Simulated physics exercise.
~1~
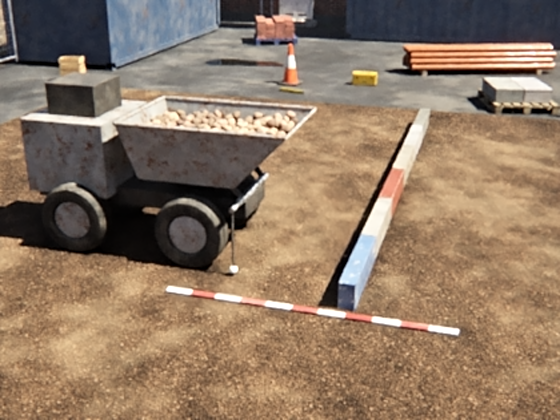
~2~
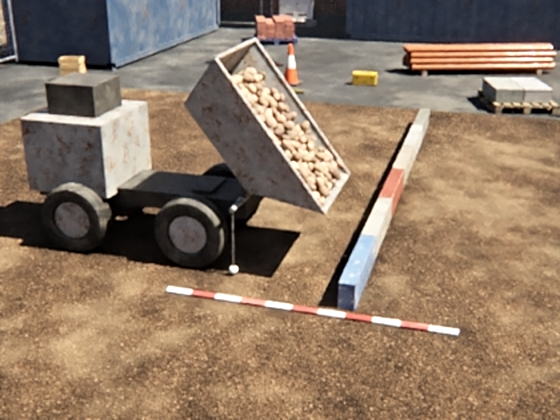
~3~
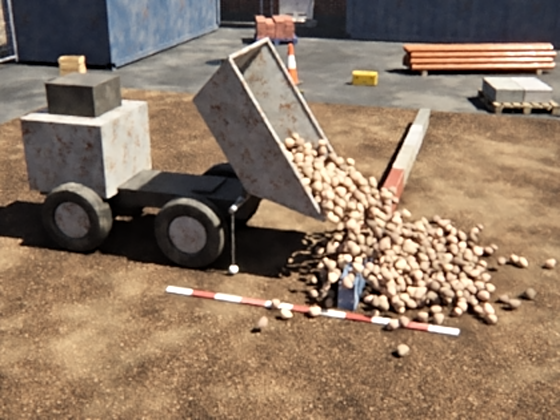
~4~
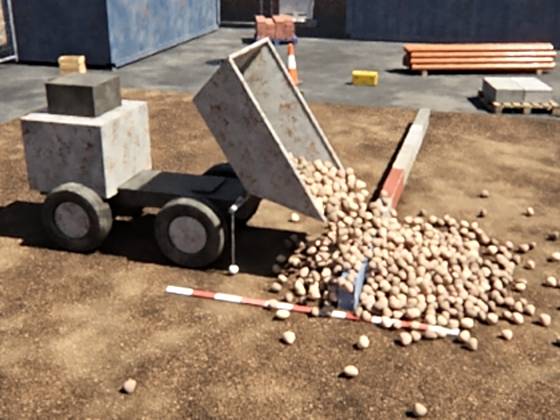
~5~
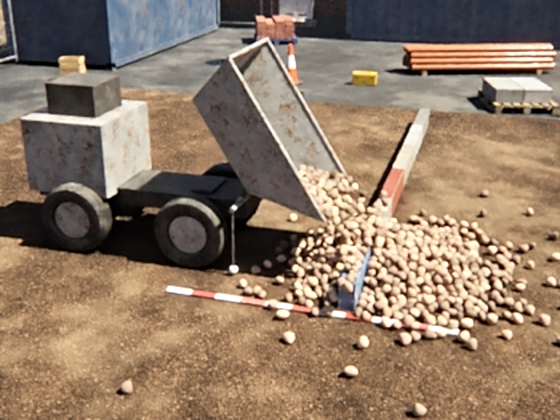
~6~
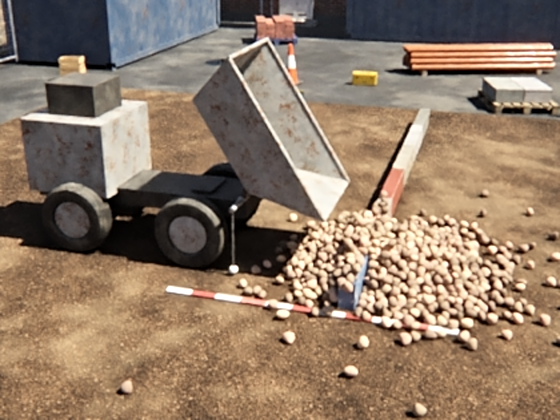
On bare brown ground, a dumper tips its skip and spills stones over a kerb until empty.
